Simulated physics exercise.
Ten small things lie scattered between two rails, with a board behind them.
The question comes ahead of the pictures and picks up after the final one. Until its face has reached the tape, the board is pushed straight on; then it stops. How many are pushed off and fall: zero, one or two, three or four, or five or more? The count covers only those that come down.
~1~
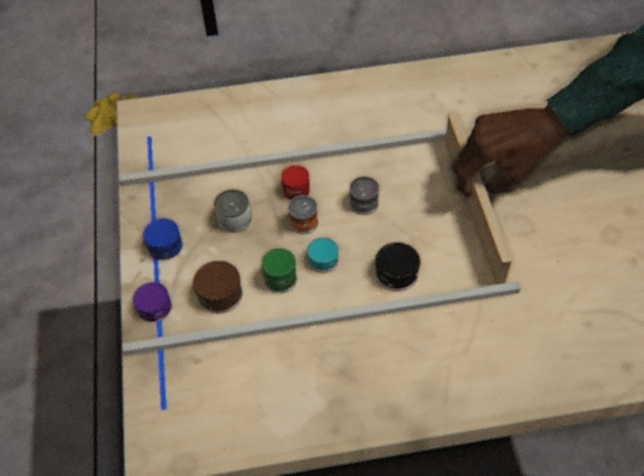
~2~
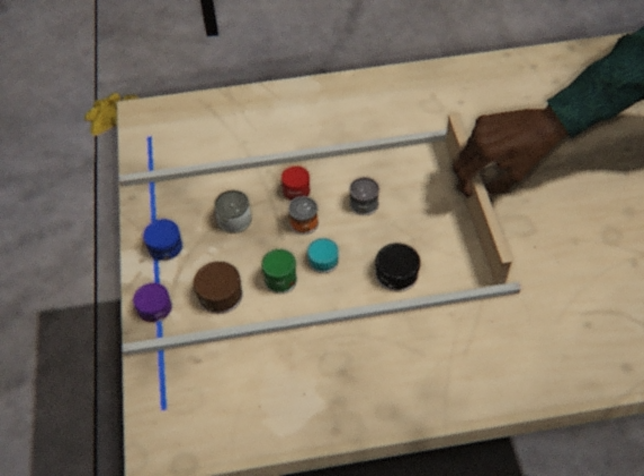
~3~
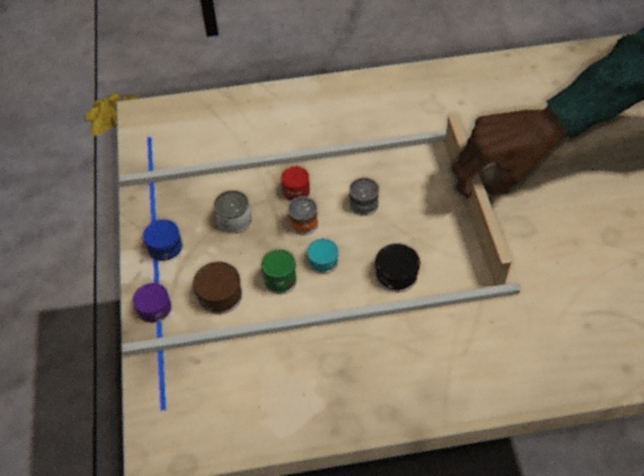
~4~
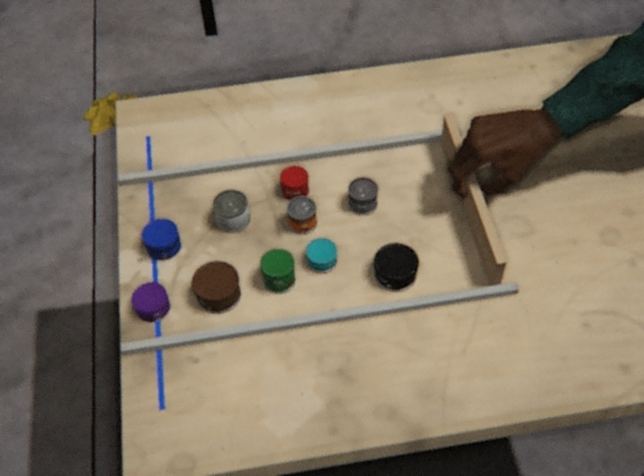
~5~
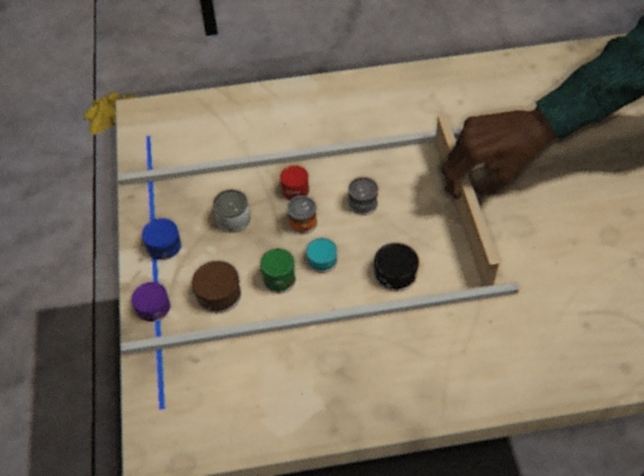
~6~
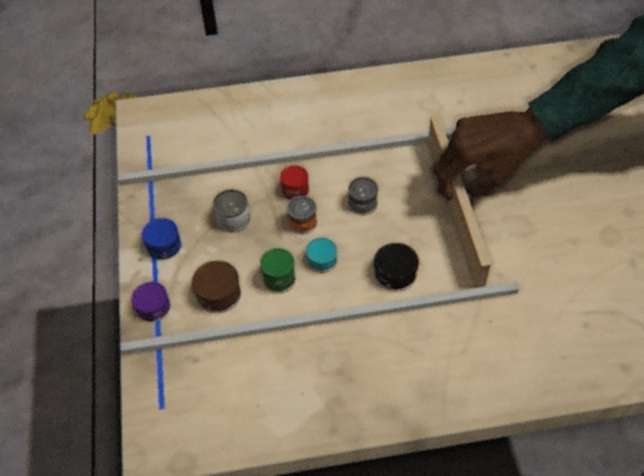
Five or more spill over.
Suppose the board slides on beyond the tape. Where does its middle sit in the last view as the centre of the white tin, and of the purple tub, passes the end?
I'd say about (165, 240) for the first one and about (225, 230) for the second.
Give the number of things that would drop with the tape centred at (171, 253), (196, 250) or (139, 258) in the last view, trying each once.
Per try: 2; 1; 6.
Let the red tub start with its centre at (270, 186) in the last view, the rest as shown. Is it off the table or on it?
From that start the object is safe.
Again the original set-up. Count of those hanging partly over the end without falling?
It would come to 1.
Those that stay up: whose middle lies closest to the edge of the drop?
The one you want is the black tin.
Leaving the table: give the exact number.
My count gives 5.
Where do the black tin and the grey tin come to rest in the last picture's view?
Near (133, 310) and (136, 224).
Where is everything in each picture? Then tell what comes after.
The first picture shows purple tub (153, 302); blue tub (163, 240); brown tin (218, 287); board (475, 195); tape (155, 256).
The second picture shows blue tub (163, 240); board (476, 196).
The third picture shows brown tin (218, 288); turquoise pot (323, 256).
The fourth picture shows purple tub (151, 302); white tin (232, 211).
The fifth picture shows blue tub (162, 239); red tub (295, 183).
The sixth picture shows purple tub (151, 302); blue tub (162, 239); brown tin (217, 287); board (456, 199); tape (154, 256).
Soon after, none off yet; purple tub at rest near (151, 302); blue tub at rest near (162, 239); brown tin at rest near (217, 287).
Then, none off yet; purple tub at rest near (151, 302); blue tub at rest near (162, 239); brown tin at rest near (212, 288).
Further on, none off yet; purple tub tipped a little near (103, 308); blue tub at rest near (154, 245); brown tin moved about its own width near (144, 306).
At rest, the number that fall off is five or more; fallen, green pot, white tin, brown tin, blue tub and purple tub.
